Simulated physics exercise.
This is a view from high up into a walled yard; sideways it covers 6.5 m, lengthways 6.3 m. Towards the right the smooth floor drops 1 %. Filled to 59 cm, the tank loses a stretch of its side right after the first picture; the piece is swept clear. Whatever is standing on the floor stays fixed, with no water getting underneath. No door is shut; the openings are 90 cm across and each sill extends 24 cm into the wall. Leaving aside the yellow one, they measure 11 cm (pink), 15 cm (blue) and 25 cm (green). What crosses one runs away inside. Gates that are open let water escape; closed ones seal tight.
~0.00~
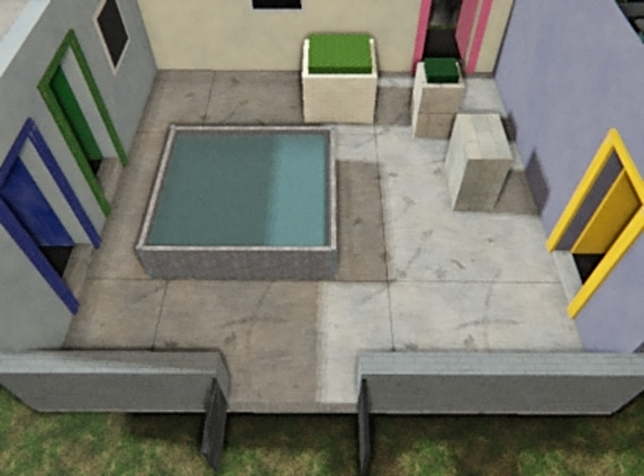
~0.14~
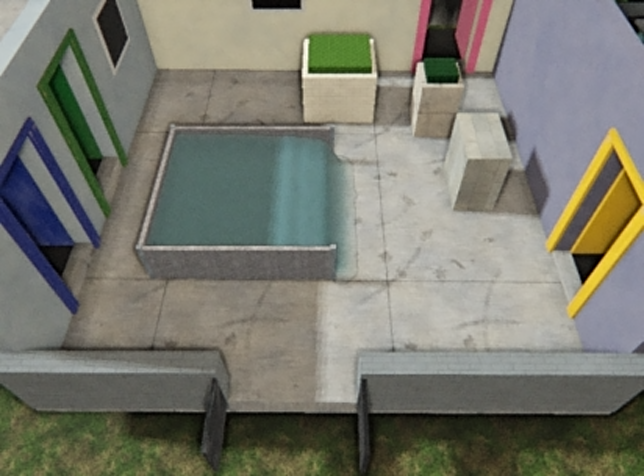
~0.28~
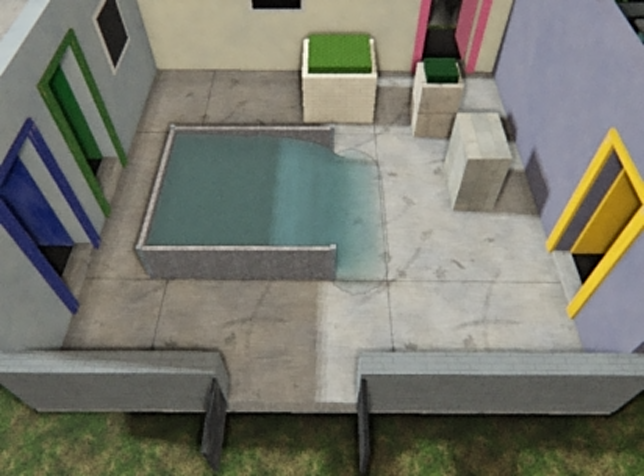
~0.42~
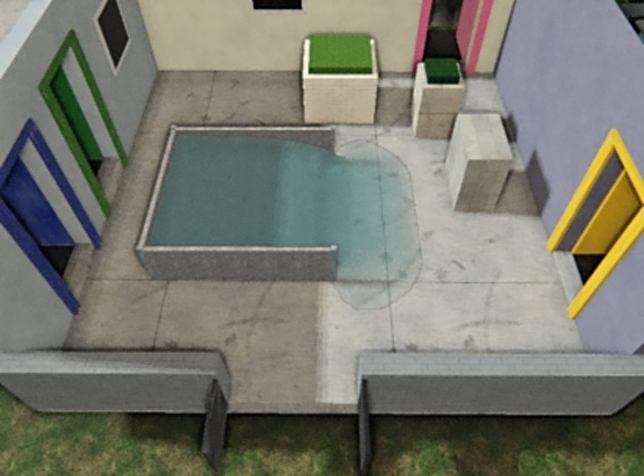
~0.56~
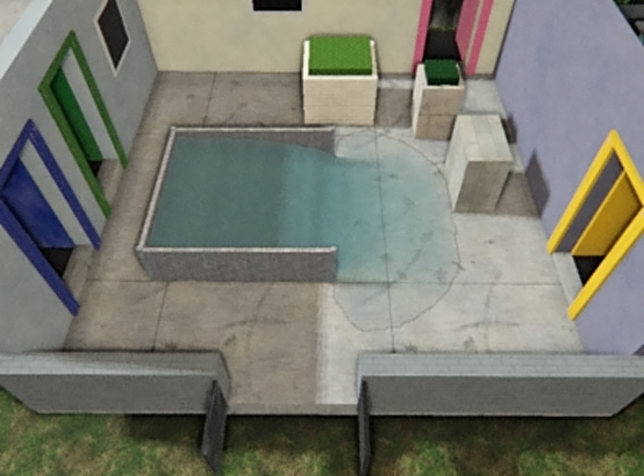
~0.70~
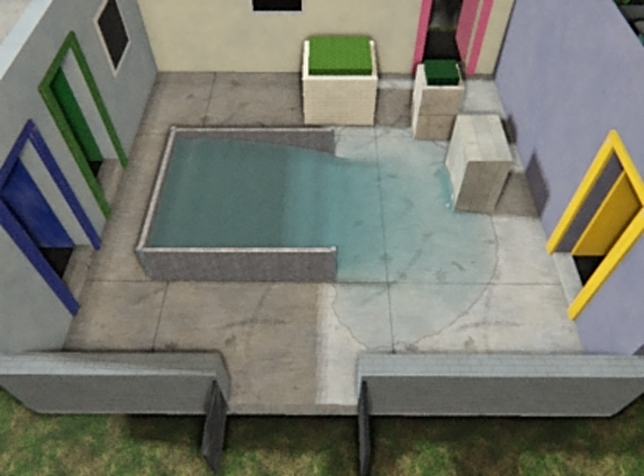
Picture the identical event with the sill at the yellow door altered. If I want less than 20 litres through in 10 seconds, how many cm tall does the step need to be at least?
You would need about 30 cm.
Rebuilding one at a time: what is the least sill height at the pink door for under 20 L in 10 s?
The pink one would have to be about 13.5 cm high.
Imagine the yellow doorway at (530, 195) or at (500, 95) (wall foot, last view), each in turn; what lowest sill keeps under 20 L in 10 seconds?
First place around 15 cm, second around 15 cm.
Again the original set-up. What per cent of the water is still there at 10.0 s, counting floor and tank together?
Close to 76 in a hundred.
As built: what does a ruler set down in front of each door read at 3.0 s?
Door by door, in centimetres - pink 12, blue 0, green 0, yellow 25.
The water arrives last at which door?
That would be the green door.
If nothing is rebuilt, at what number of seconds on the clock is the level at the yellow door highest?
The level tops out near 2.4 seconds.
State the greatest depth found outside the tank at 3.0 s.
Up to some 38 centimetres, I'd say.
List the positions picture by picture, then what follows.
In the first frame, still water, 59 cm deep, in the tank at (246, 186); the yellow door at (591, 235) is dry.
In the second frame, the gap is at (330, 205), the front 0.3 m out at (350, 273); the back of the tank holds 59 cm.
In the third frame, the front is at (383, 252), 0.7 m from the gap at (330, 206); 1.8 m2 of floor is wet, 59 cm left at the back.
In the fourth frame, the gap is at (331, 208), the front 1.2 m out at (415, 267); the back of the tank holds 59 cm.
In the fifth frame, water pours out at (331, 209) and has run 1.7 m, to (452, 262); about 8 cm deep outside, 58 cm at the back.
In the sixth frame, water pours out at (331, 209) and has run 2.3 m, to (491, 245); about 7 cm deep outside, 52 cm at the back; the yellow door at (591, 236), 3.4 m from the gap, is still 1.0 m from the nearest water.
After 1.4 s water covers 35 % of the floor, deepest (40 cm) near (440, 196); 11 cm at the yellow door, 14 litres in over its 6 cm sill.
After 3.0 s water covers 45 % of the floor, deepest (38 cm) near (595, 386); 25 cm at the yellow door, 268 litres in over its 6 cm sill.
After 10.0 s water covers 100 % of the floor, deepest (11 cm) near (577, 332); 10 cm at the yellow door, 612 litres in over its 6 cm sill.
At the yellow door as built, the water arrived by 1.0 s and peaked near 28 cm at 2.4 s.
Run again over the same 10 s with other heights there, 53 litres in over 25.5 cm, 3 litres over 34.5 cm. The limit of 20 litres is kept from about 30 cm up.
